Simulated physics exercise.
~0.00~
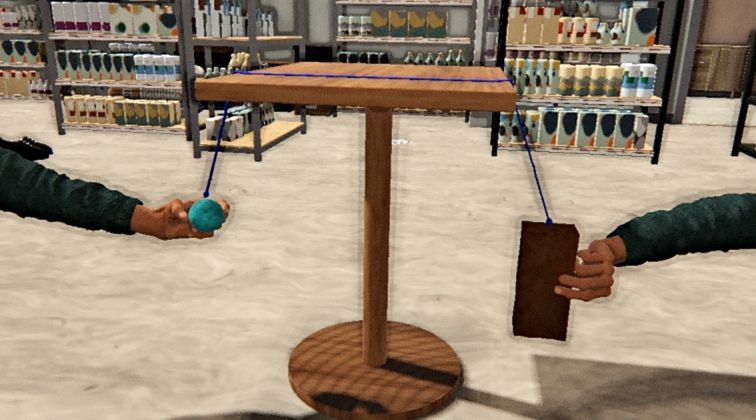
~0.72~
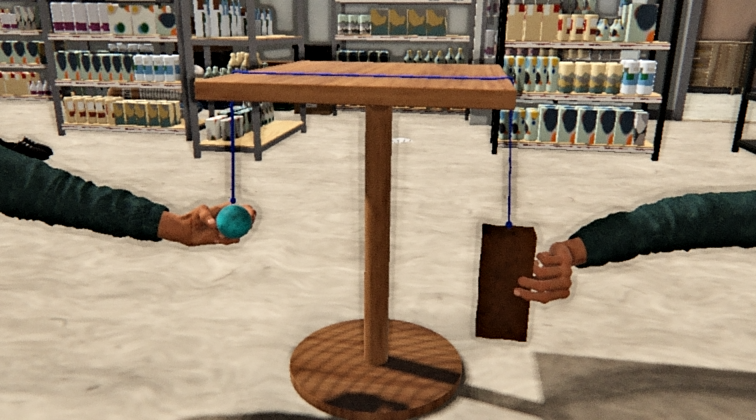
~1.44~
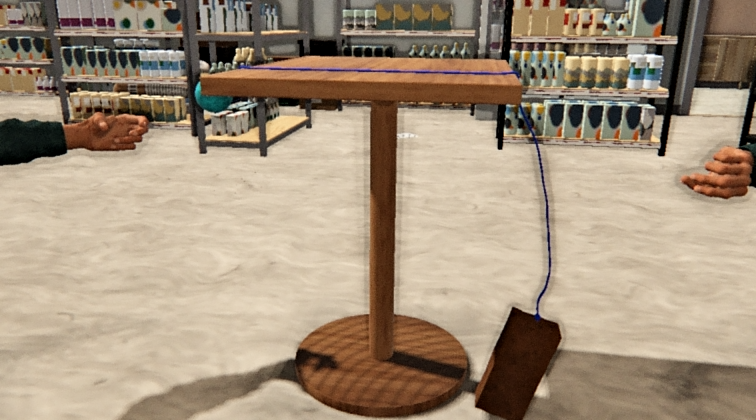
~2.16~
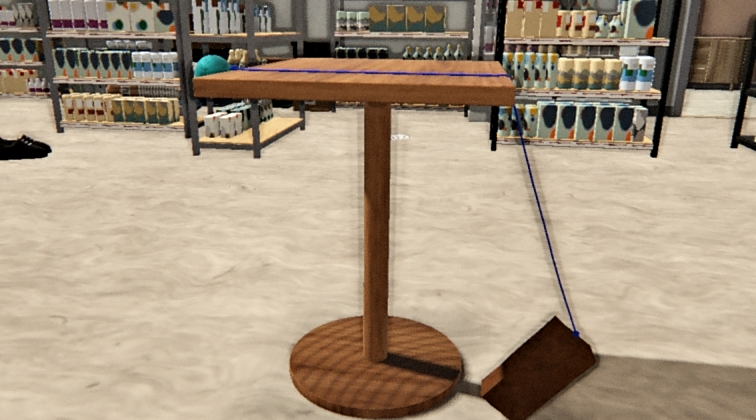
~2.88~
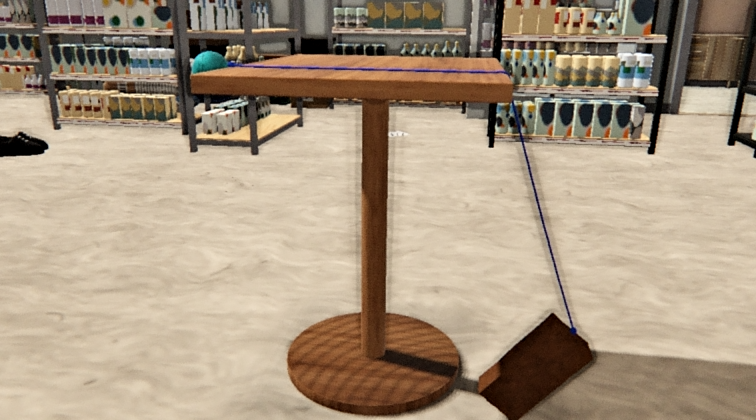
At the start, two hands hold a teal ball on the left and a dark brown brick on the right, joined by a blue ribbon laid across a wooden plant stand. The hands bring both things inward until the ribbon hangs straight down at each side. Then the hands let go and draw back, and the brick drops while the ball rises toward the tabletop. The brick tips over onto the floor, pulling the ribbon to the right. At the end, the ball rests up by the left edge of the top, and the brick lies tilted beside the base.
